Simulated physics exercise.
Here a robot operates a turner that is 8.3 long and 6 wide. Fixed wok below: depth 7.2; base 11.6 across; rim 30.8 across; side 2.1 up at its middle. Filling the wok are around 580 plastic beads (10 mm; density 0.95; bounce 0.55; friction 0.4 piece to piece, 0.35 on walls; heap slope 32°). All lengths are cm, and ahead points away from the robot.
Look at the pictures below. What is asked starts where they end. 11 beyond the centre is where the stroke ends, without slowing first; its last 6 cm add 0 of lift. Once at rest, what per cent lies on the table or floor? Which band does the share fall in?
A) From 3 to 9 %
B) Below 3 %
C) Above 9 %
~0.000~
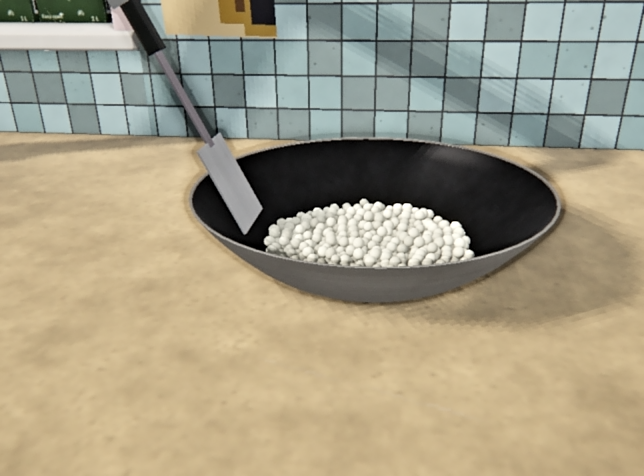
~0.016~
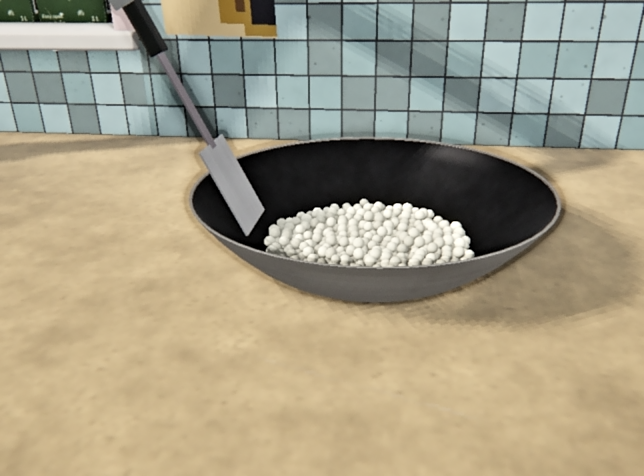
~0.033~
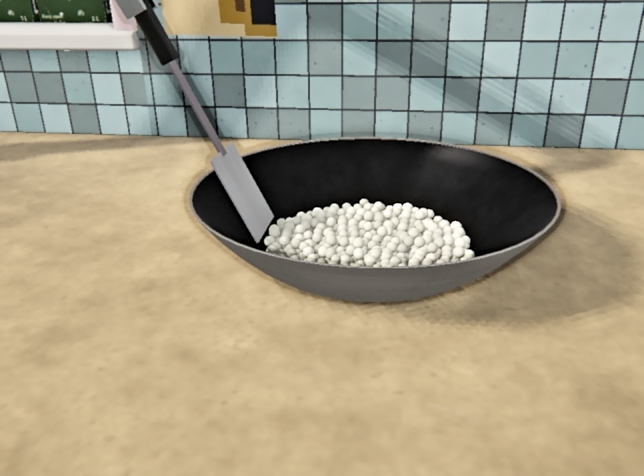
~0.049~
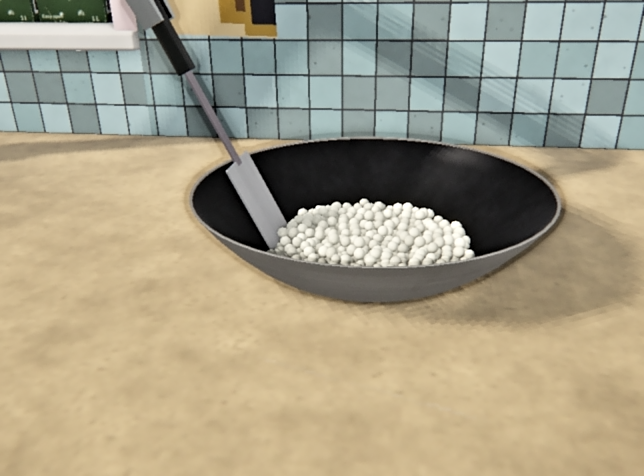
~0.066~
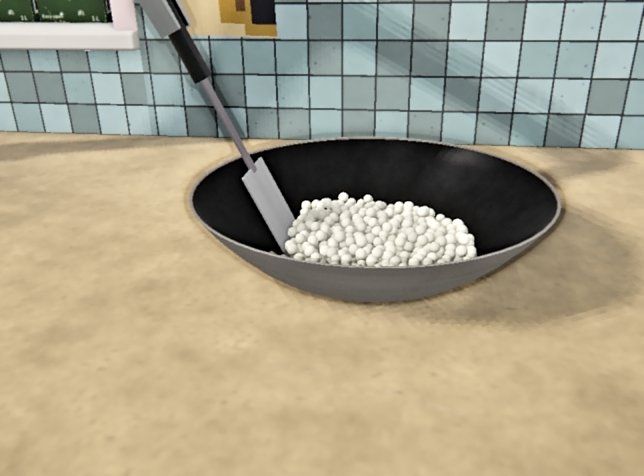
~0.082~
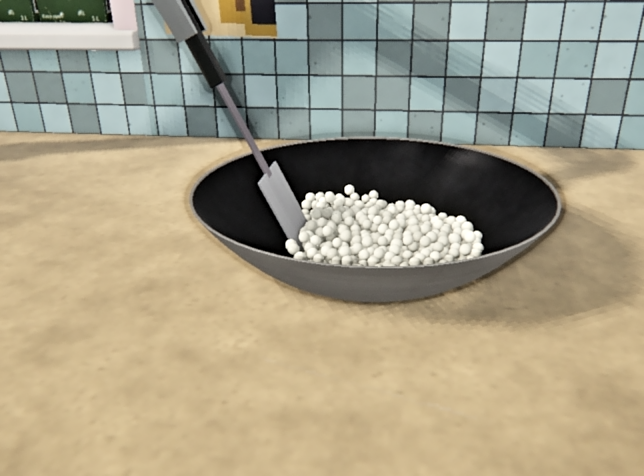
C, above 9 %.
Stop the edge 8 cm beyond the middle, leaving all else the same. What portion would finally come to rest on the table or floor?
I'd expect close to 0 per cent then.
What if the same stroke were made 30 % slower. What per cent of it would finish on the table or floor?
I'd say close to 5 per cent.
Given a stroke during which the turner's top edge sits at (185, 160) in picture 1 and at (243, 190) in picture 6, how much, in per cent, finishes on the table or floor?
Roughly 15 %.
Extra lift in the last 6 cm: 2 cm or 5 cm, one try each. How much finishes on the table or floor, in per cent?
Result, in order: Approx. 15 % and 15 %.
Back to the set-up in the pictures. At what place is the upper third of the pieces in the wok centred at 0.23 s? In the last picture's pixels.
Centre: Roughly (462, 224) in the last picture.
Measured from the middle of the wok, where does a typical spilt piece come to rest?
Distance, approx.: 26 cm.
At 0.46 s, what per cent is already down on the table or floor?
Some 5 per cent of the load.
After 0.15 s, sloping 64°, highest piece 4 above the table; 582 in the wok.
After 0.23 s, sloping 64°, highest piece 6 above the table; 582 in the wok.
After 0.46 s, sloping 64°, highest piece 8 above the table; 501 in the wok, 40 on the table or floor, 41 on the blade or in flight.
After 1.51 s, sloping 64°, highest piece 7 above the table; 501 in the wok, 81 on the table or floor.
At rest, 501 in the wok, 81 on the table or floor. That is 14 % on the table or floor.
